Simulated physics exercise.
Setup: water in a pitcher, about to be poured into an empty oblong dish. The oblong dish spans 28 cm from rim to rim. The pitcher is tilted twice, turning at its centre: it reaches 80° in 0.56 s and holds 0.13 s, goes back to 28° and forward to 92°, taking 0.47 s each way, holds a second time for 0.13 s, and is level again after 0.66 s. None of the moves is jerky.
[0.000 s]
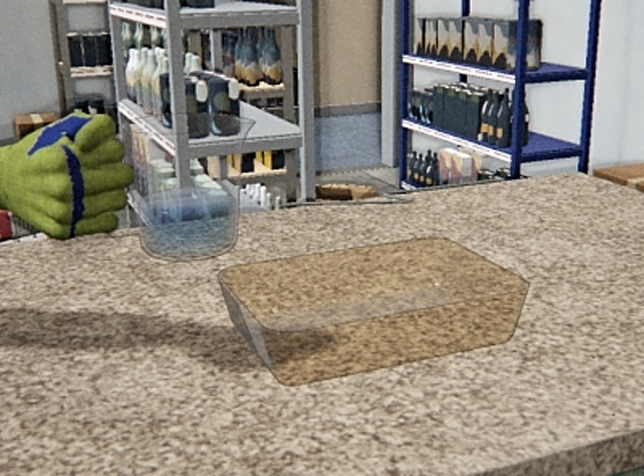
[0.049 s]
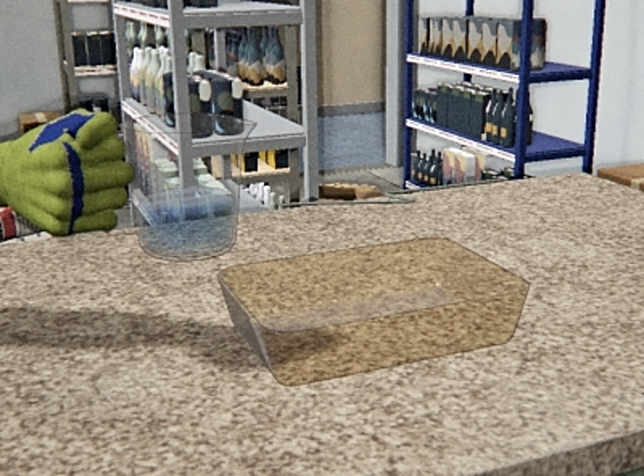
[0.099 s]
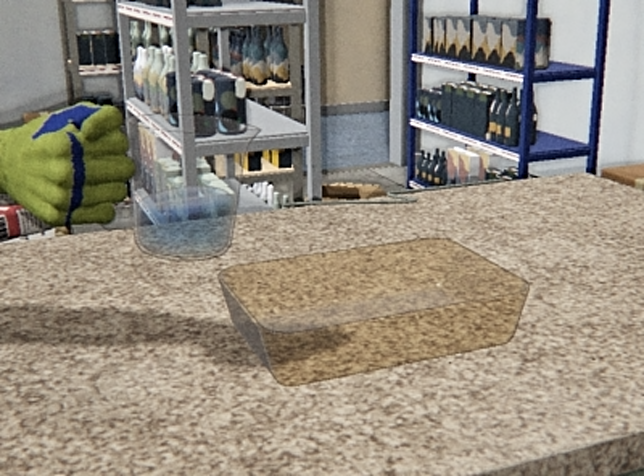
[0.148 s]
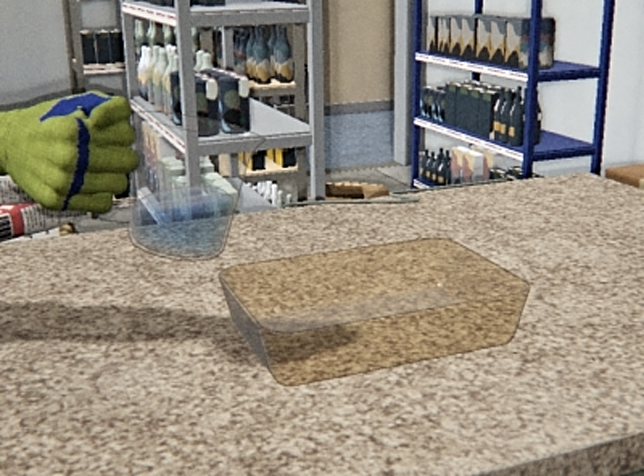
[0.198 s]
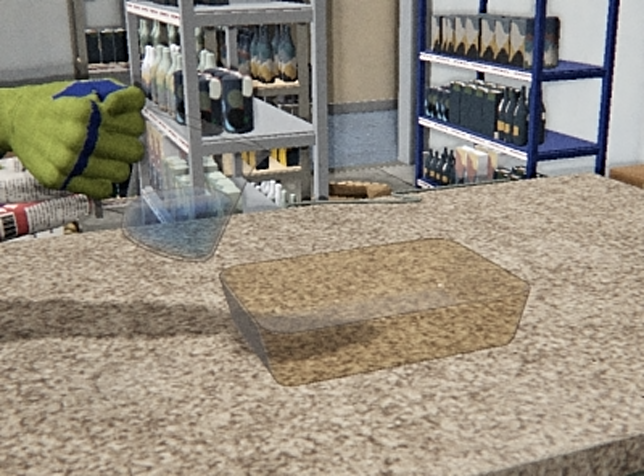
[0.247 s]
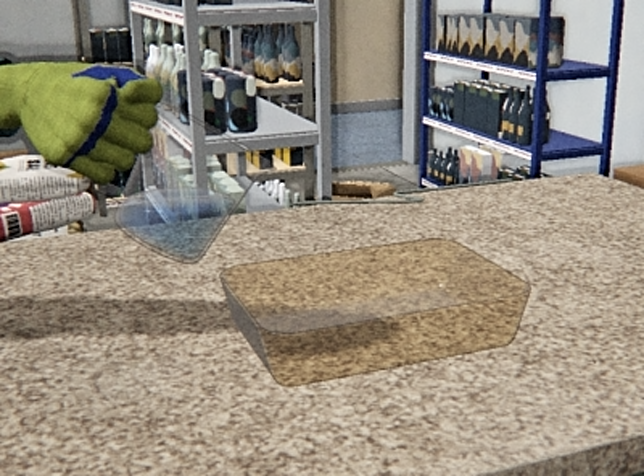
In a storeroom with bottle-lined shelves, grey at centre and blue at right, the view looks slightly down on a speckled beige stone counter. A clear pitcher of bluish water is at left beside a green-and-blue gloved hand, with an empty, clear, amber-tinted oblong dish at centre. The pitcher tilts steadily rightward towards the dish as the glove shifts right, while the background slides slightly right behind the steady counter.
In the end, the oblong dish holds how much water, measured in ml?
Close to 235 ml.
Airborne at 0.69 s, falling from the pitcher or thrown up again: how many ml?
Some 50 ml.
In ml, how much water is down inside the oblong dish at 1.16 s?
About 160 ml.
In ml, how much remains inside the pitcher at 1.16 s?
About 100 ml.
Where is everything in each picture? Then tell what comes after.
In the first picture, it leans 0°; its right rim is at (255, 119); the water meets the walls at (137, 204) and (232, 193); the oblong dish's rim runs from (238, 302) to (487, 261).
In the second picture, it leans 2°; its right rim is at (256, 121); the water meets the walls at (137, 205) and (232, 192).
In the third picture, it leans 6°; its right rim is at (261, 127); the water meets the walls at (136, 205) and (231, 192).
In the fourth picture, it leans 13°; its right rim is at (266, 137); the water meets the walls at (133, 206) and (231, 191).
In the fifth picture, it leans 22°; its right rim is at (272, 151); the water meets the walls at (128, 205) and (230, 193).
In the sixth picture, it leans 33°; its right rim is at (276, 167); the water meets the walls at (120, 203) and (232, 195).
Then, 0.69 s in, the tilt is 80° and the oblong dish has 70 ml, the pitcher 150 ml, and 0 ml is on the worktop.
Then, 1.16 s in, the tilt is 28° and the oblong dish has 155 ml, the pitcher 100 ml, and 15 ml is on the worktop.
Then, 1.76 s in, the tilt is 92° and the oblong dish has 180 ml, the pitcher 50 ml, and 15 ml is on the worktop.
Then, 2.23 s in, the tilt is 17° and the oblong dish has 235 ml, the pitcher 20 ml, and 15 ml is on the worktop.
Finally, the oblong dish has 235 ml, the pitcher 20 ml, and 15 ml is on the worktop.
